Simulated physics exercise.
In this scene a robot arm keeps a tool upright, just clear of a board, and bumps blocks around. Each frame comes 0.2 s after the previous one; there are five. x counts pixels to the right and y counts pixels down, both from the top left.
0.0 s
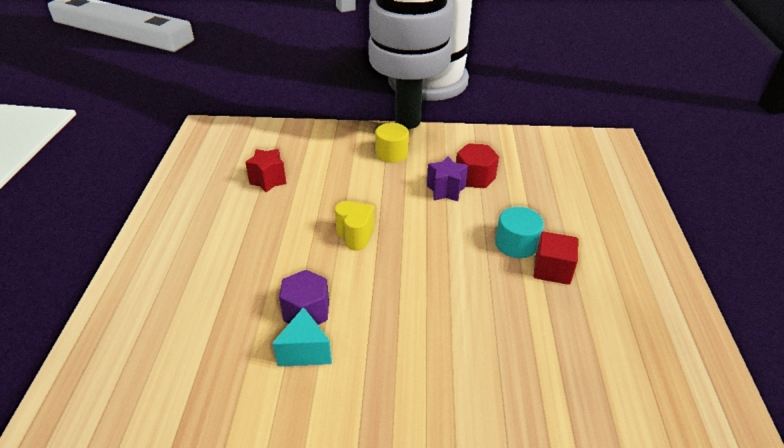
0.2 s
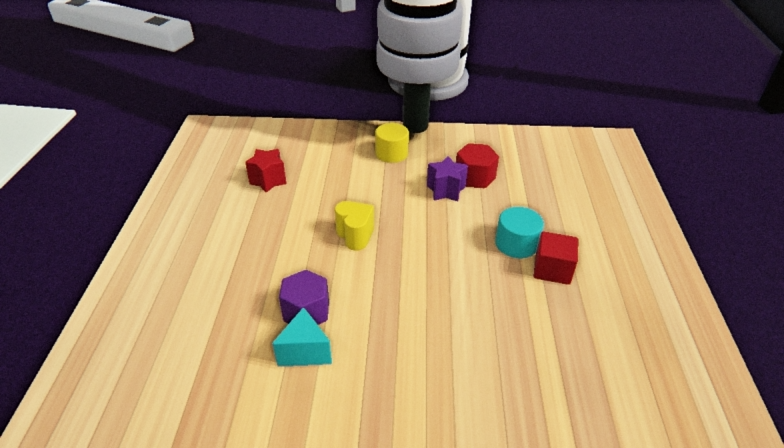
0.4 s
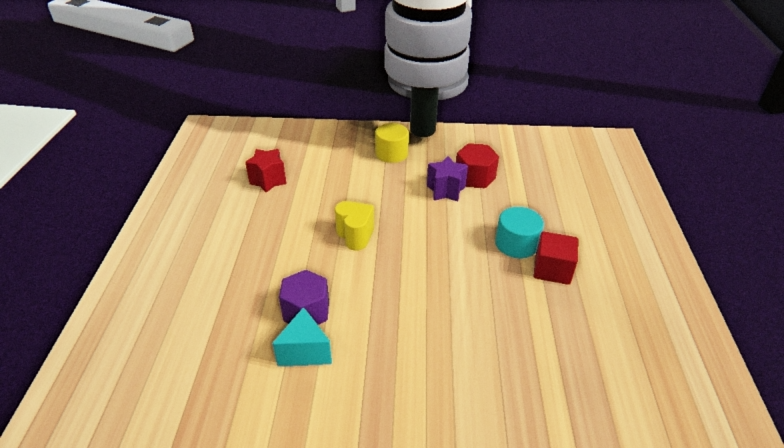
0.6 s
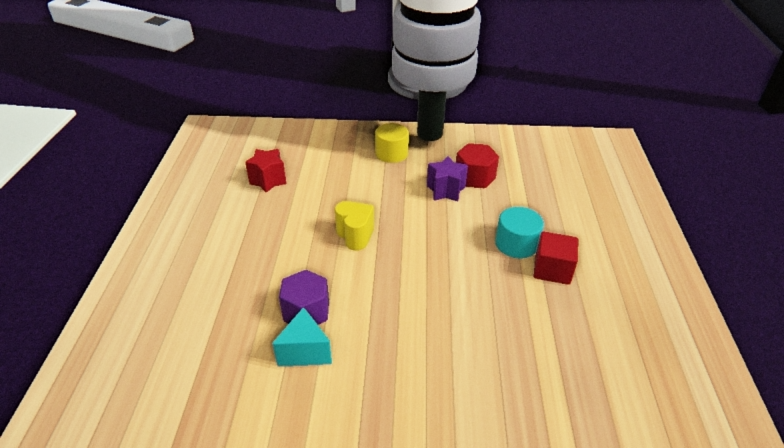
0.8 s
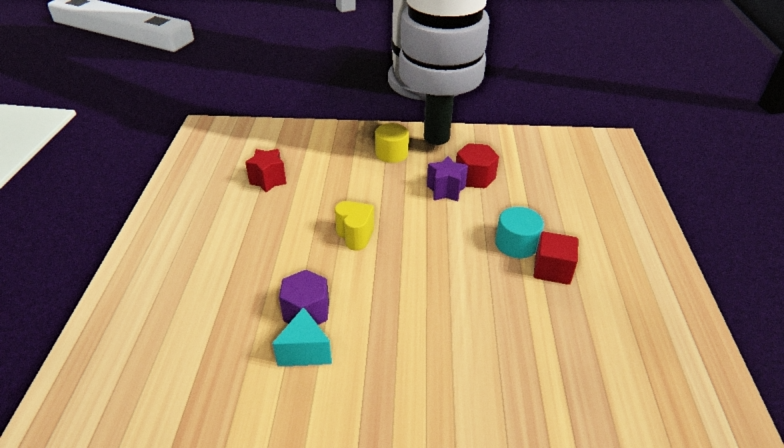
The clip opens on a light wooden board scattered with small red, yellow, purple and turquoise blocks, a robot arm's dark tip near the yellow disc at the far edge. The tip drifts slightly right and toward the viewer, nearing the purple star, while every block stays still.
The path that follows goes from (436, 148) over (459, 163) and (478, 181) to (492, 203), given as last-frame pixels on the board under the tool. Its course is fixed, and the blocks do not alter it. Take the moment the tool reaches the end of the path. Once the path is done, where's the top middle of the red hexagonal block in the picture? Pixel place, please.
The centre of its top will be at (526, 195).
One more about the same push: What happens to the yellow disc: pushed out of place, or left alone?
It gets no push and keeps its place.
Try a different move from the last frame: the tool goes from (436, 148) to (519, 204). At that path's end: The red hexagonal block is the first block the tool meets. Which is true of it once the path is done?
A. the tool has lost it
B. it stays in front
Answer: B.
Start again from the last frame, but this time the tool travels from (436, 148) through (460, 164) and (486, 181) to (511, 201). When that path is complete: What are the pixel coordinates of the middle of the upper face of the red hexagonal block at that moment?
Its top centre is at about (522, 201).
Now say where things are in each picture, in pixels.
In the first frame, tip of the tool (408, 124), middles of tops, yellow disc (392, 131), purple star-shaped block (448, 168), red hexagonal block (478, 154), turquoise disc (522, 220).
In the second frame, tool (415, 128), nothing pushed.
In the third frame, tool (423, 132), nothing pushed.
In the fourth frame, tool (430, 135), nothing pushed.
In the fifth frame, tool (437, 139), yellow disc (392, 131), purple star-shaped block (448, 168), red hexagonal block (478, 154), turquoise disc (522, 220).
The first path, step by step. One third of the way, tool (460, 154); red hexagonal block (483, 157).
Two thirds of the way, tool (479, 173); red hexagonal block (504, 176).
At the end, tool (493, 194); yellow disc unmoved; purple star-shaped block unmoved; red hexagonal block (526, 195); turquoise disc (523, 222).
